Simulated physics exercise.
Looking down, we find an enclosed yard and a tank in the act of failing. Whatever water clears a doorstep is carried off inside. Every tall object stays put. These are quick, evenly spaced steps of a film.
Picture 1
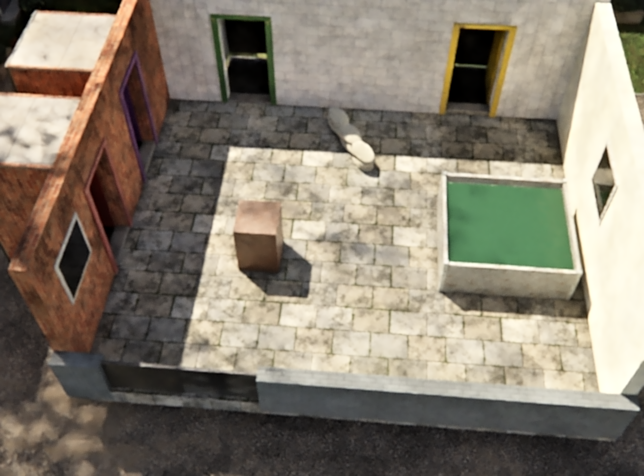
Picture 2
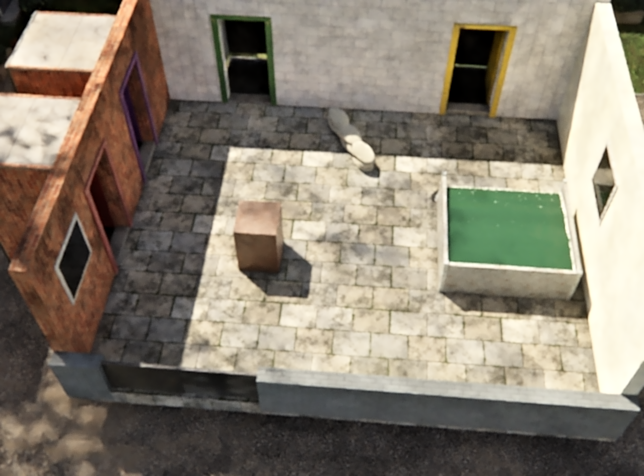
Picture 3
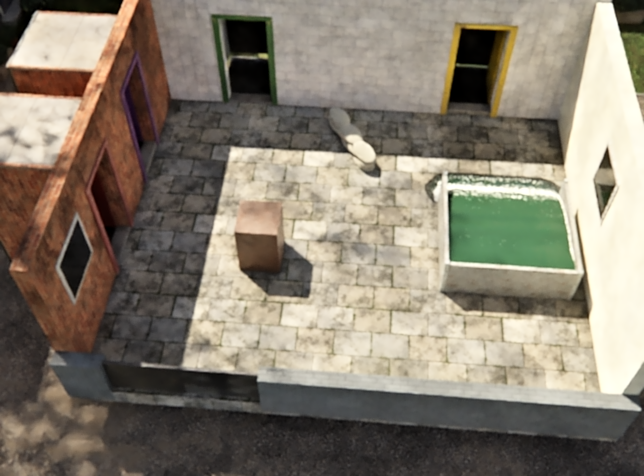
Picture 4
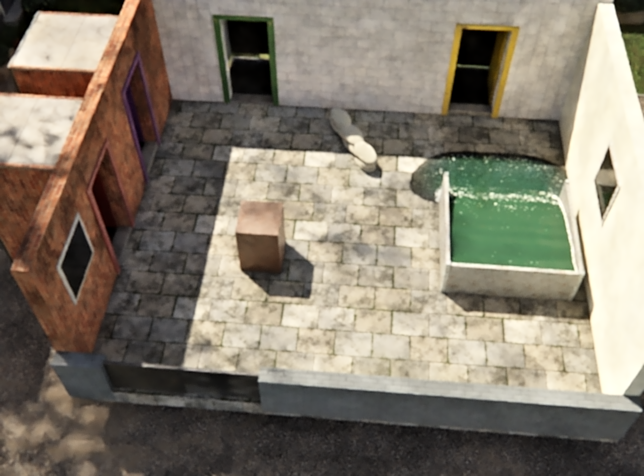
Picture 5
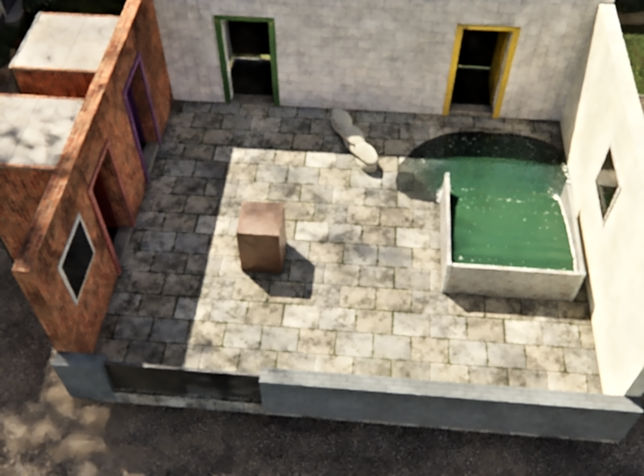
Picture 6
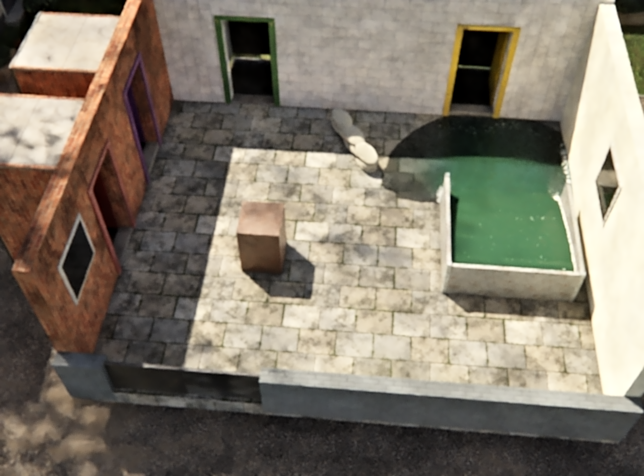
Green water pouring out over the far side of a pale tank and spreading across the paving of a walled yard.
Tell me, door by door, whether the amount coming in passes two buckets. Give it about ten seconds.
One by one: The yellow door is going to let through more than allowed; the green door is going to let through no more than allowed; the red door is going to let through no more than allowed; the purple door is going to let through no more than allowed.
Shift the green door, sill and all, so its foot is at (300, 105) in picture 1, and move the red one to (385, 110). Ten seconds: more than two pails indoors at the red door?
The red door is swamped.
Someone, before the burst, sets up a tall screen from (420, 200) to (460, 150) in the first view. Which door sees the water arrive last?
My answer is the red-painted one.
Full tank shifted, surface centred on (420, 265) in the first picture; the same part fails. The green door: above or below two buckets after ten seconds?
As I read it, the green door tops the threshold.
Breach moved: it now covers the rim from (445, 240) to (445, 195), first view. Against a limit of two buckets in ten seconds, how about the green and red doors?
Check - green door: Comes out above; red door: Comes out above.
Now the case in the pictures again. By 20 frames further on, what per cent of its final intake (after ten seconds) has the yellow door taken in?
It should be near 90 percent of the ten-second total.
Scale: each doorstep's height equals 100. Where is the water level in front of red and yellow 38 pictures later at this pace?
The first comes to about 40 percent, the second to about 150 percent.
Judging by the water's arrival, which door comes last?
I'd go with the red-painted one.
A moment on, water covers 20 % of the floor; the yellow door far over two buckets in, the green door not reached, the red door not reached, the purple door not reached.
Next, water covers 20 % of the floor; the yellow door far over two buckets in, the green door not reached, the red door not reached, the purple door not reached.
Then, water covers 30 % of the floor; the yellow door far over two buckets in, the green door wet at the sill, nothing in, the red door not reached, the purple door not reached.
Later, water covers 60 % of the floor; the yellow door far over two buckets in, the green door wet at the sill, nothing in, the red door wet at the sill, nothing in, the purple door wet at the sill, nothing in.
In the end, water covers 85 % of the floor; the yellow door far over two buckets in, the green door wet at the sill, nothing in, the red door wet at the sill, nothing in, the purple door wet at the sill, nothing in.
